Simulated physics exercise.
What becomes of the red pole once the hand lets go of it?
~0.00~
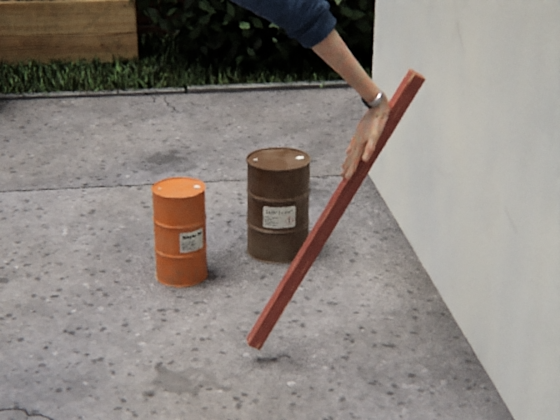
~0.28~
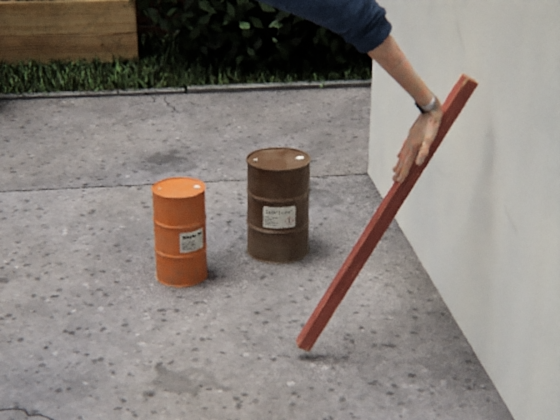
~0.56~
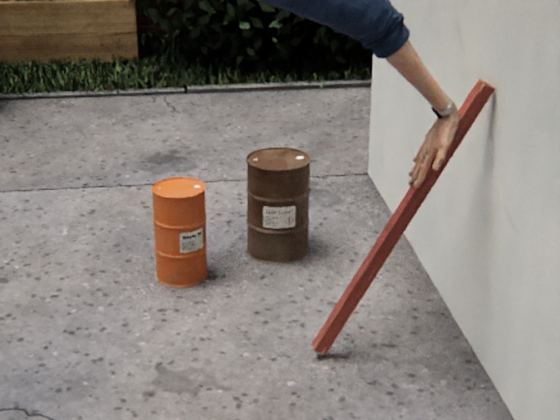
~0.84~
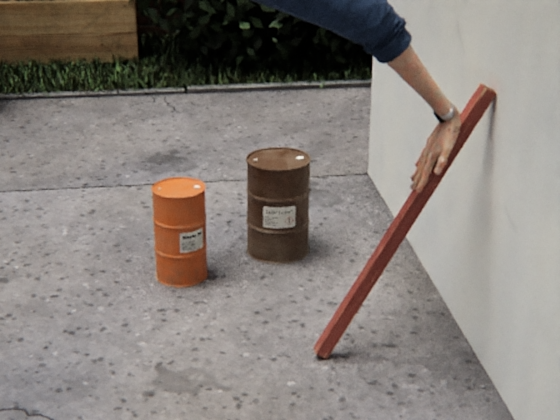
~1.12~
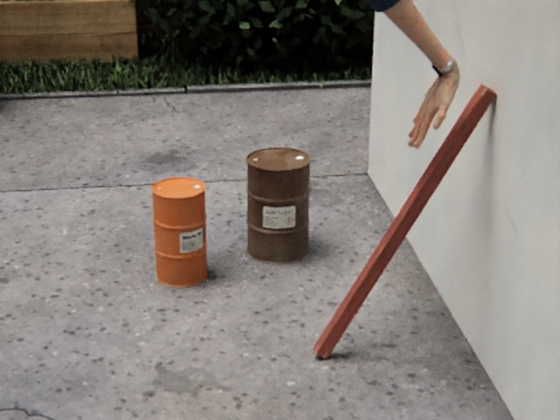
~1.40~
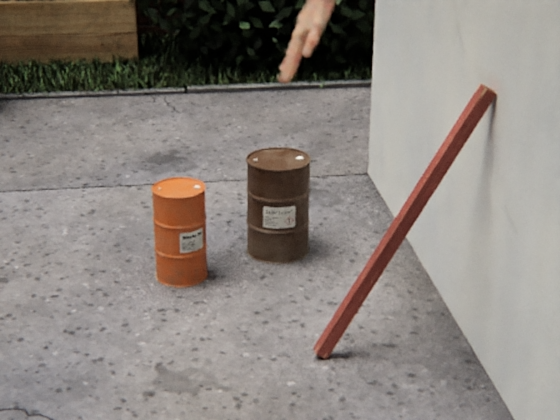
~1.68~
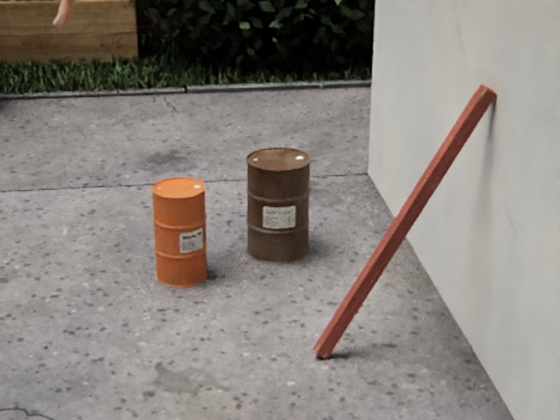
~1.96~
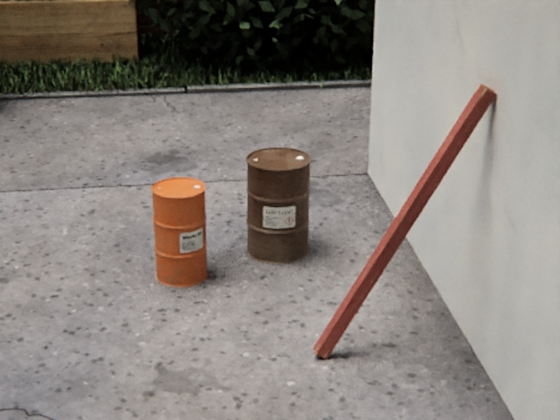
It stays up, still leaning against the wall after the hand has gone.
A hand leaning a long red pole against a pale wall, letting go and withdrawing left as the pole stays propped beside two barrels.
